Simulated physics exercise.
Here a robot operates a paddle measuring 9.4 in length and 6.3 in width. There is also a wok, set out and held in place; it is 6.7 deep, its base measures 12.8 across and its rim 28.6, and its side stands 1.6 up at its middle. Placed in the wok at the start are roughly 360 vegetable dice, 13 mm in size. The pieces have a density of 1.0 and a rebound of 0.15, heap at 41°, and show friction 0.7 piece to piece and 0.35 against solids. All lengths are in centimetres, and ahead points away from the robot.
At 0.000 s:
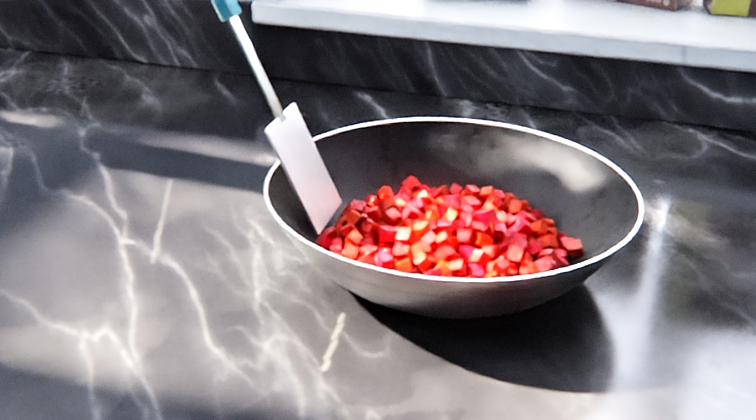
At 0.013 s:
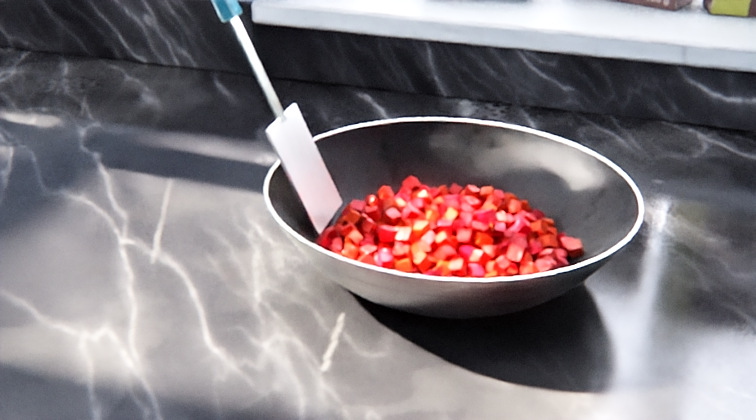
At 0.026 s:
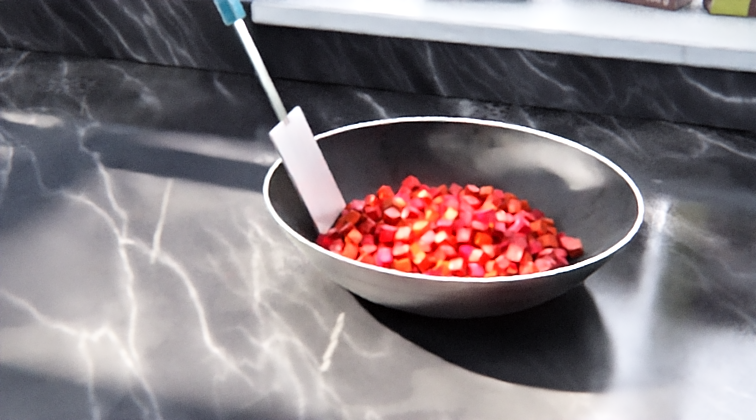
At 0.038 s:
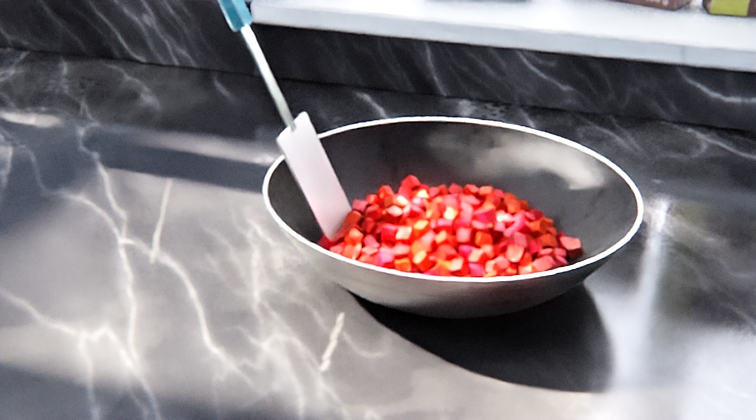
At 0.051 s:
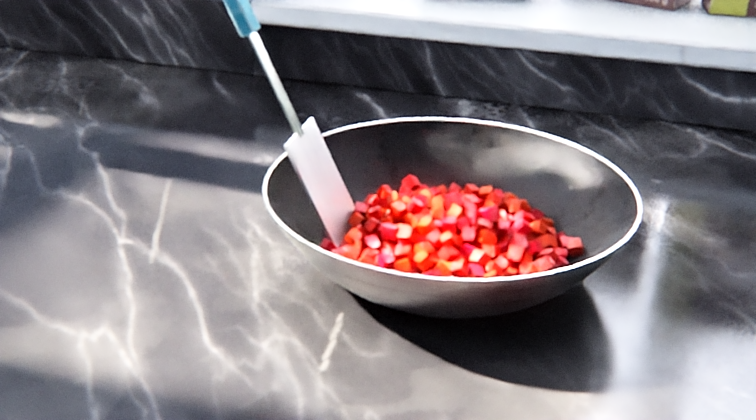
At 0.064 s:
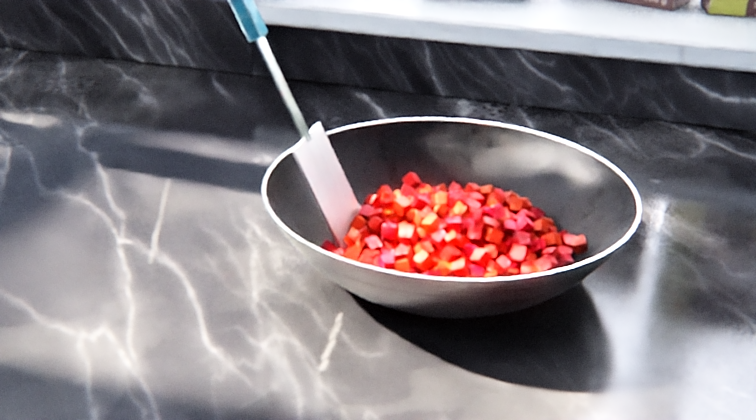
A dark wok of diced red vegetables sitting on a marbled counter as a white-bladed spatula slides slightly rightward, nudging the pieces.
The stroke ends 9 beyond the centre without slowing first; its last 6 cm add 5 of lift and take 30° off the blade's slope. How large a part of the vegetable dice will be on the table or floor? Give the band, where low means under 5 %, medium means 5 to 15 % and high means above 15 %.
Band: Medium.
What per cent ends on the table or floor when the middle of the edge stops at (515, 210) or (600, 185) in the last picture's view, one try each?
First try about 0 percent, second about 25 percent.
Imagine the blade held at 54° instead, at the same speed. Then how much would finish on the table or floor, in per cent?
Some 10 in a hundred.
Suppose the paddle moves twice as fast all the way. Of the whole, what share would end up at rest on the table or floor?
In that case, close to 20 per cent.
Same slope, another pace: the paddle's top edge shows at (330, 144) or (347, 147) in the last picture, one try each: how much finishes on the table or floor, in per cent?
Close to 20 per cent in the first try and close to 20 per cent in the second.
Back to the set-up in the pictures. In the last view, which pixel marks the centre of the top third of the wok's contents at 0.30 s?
About pixel (574, 228).
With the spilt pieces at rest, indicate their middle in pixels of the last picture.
My best guess is near (692, 320).
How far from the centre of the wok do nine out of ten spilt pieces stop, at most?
The distance is roughly 25 cm.
By 0.18 s, sloping 64°, highest piece 7 above the table; 365 in the wok.
By 0.30 s, sloping 55°, highest piece 8 above the table; 363 in the wok, 2 on the blade or in flight.
By 0.56 s, sloping 34°, highest piece 8 above the table; 328 in the wok, 33 on the table or floor, 4 on the blade or in flight.
By 1.61 s, sloping 34°, highest piece 8 above the table; 327 in the wok, 38 on the table or floor.
Final count, 327 in the wok, 38 on the table or floor. That is 10 % on the table or floor.
